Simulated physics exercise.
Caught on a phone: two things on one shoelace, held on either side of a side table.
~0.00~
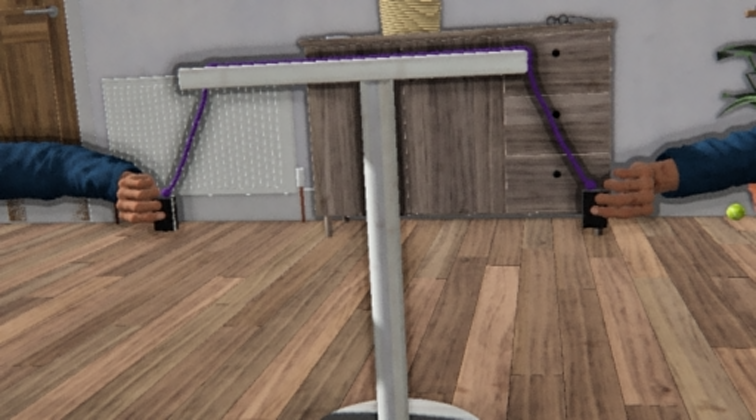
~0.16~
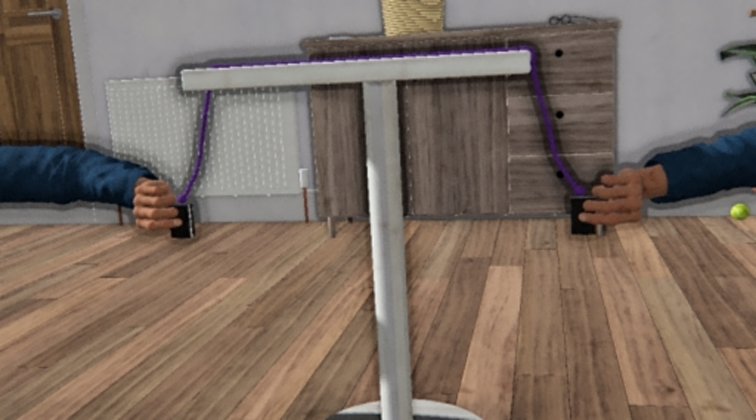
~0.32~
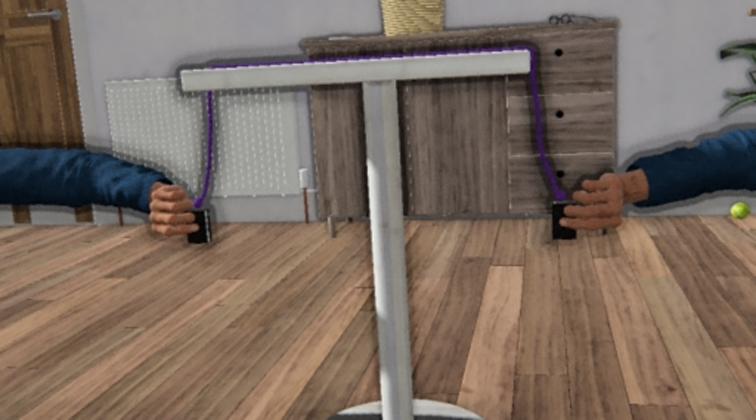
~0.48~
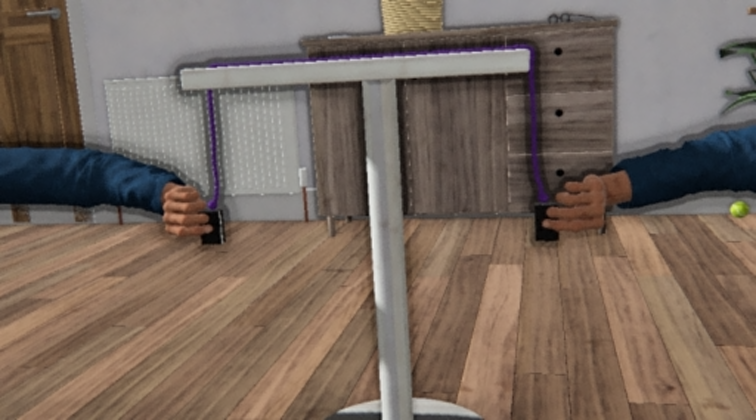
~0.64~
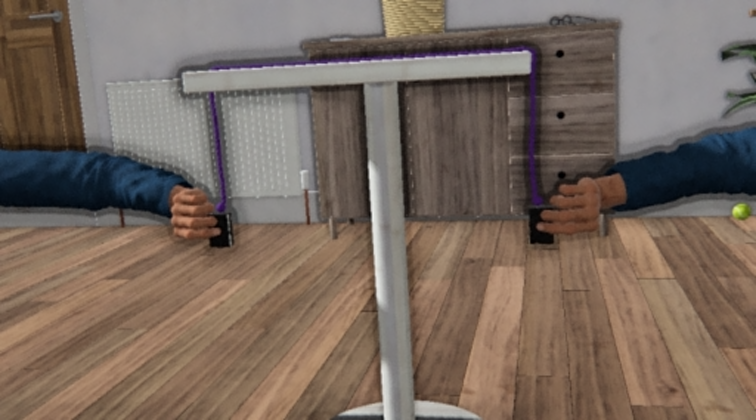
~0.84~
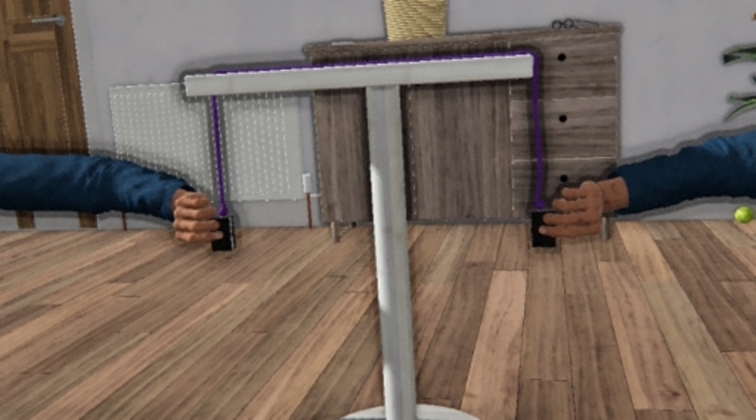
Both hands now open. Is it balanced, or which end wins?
In the end the shoelace stays as it is.
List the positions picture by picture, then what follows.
The first frame shows left matchbox (165, 214); right matchbox (595, 209); shoelace over the top (359, 58).
The second frame shows left matchbox (182, 221); right matchbox (583, 215).
The third frame shows left matchbox (198, 226); right matchbox (564, 220).
The fourth frame shows left matchbox (212, 227); right matchbox (547, 222).
The fifth frame shows left matchbox (221, 230); right matchbox (541, 225).
The sixth frame shows left matchbox (223, 234); right matchbox (543, 228); shoelace over the top (365, 64).
After 1.24 s, left matchbox hanging as before near (230, 236); right matchbox hanging as before near (535, 230).
After 1.92 s, left matchbox hanging as before near (224, 236); right matchbox hanging as before near (542, 230).
At rest, left matchbox hanging as before near (225, 236); right matchbox hanging as before near (541, 230). The shoelace hangs still.
